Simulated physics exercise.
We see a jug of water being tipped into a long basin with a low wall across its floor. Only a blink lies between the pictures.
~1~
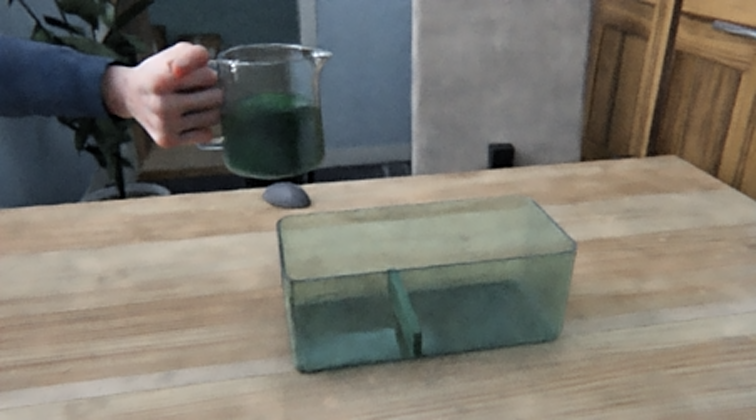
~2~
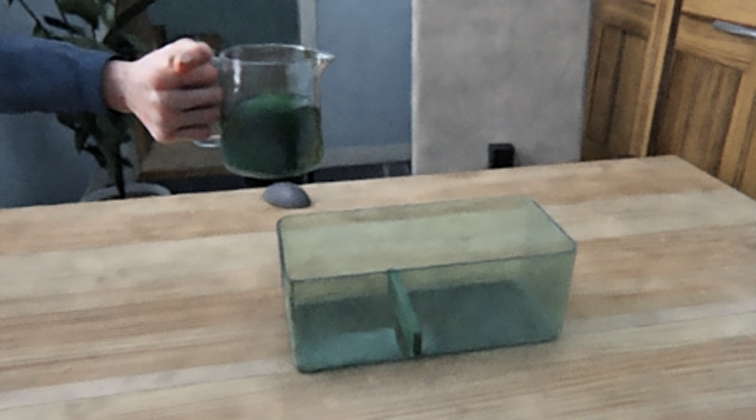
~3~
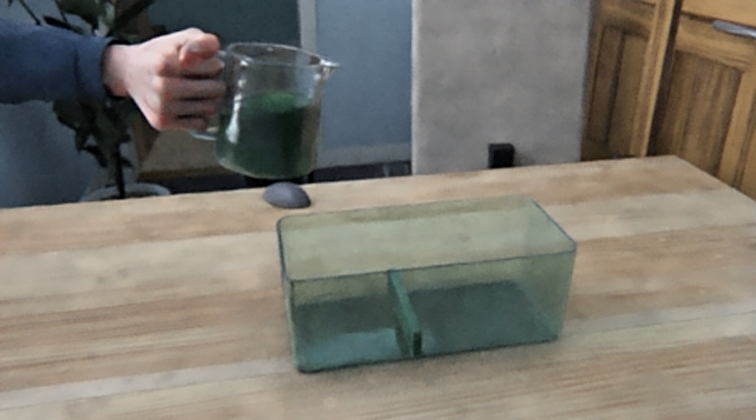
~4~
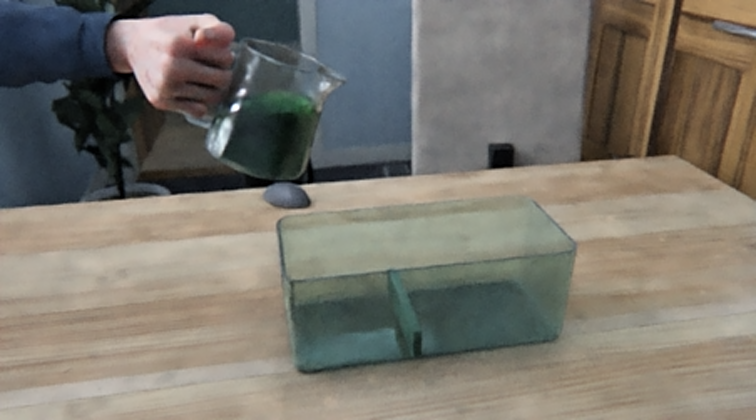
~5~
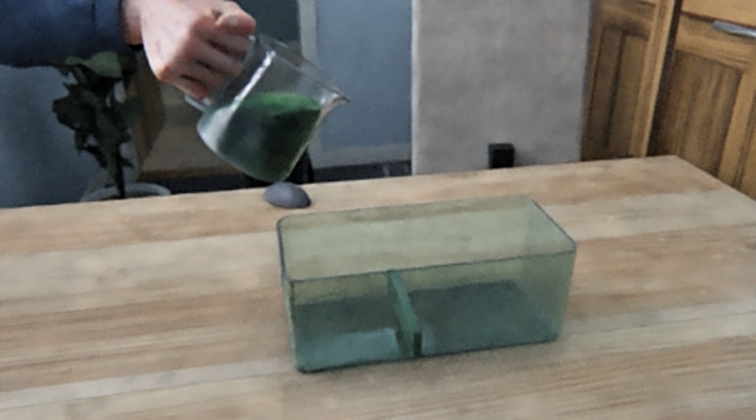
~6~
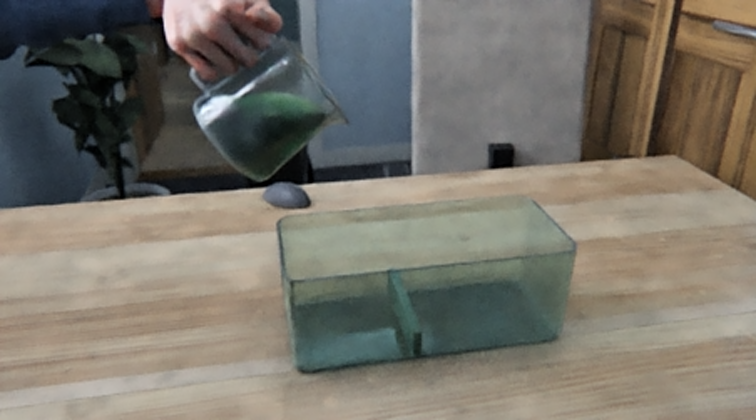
Above a wooden table, a hand tilts a glass jug of green liquid rightward.
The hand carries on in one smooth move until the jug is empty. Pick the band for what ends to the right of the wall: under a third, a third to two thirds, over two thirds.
It comes to less than a third.
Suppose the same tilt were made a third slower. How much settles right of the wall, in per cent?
Near 15 %.
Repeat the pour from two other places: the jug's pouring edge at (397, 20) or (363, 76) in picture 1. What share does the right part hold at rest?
First some 85, then 45 per cent.
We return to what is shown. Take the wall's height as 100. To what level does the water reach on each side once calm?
Left: 50 %. Right: 0 %.
A moment on, the jug is tipped right over and 50 per cent is still to pour, 12 is left of the wall and 0 right of it.
Next, the jug is tipped right over and 9 per cent is still to pour, 74 is left of the wall and 2 right of it.
Then the jug is tipped right over and 0 per cent is still to pour, 79 is left of the wall and 4 right of it.
Later the jug is tipped right over and 0 per cent is still to pour, 83 is left of the wall and 6 right of it.
At rest 83 per cent lies left of the wall, 6 right of it and 10 outside.
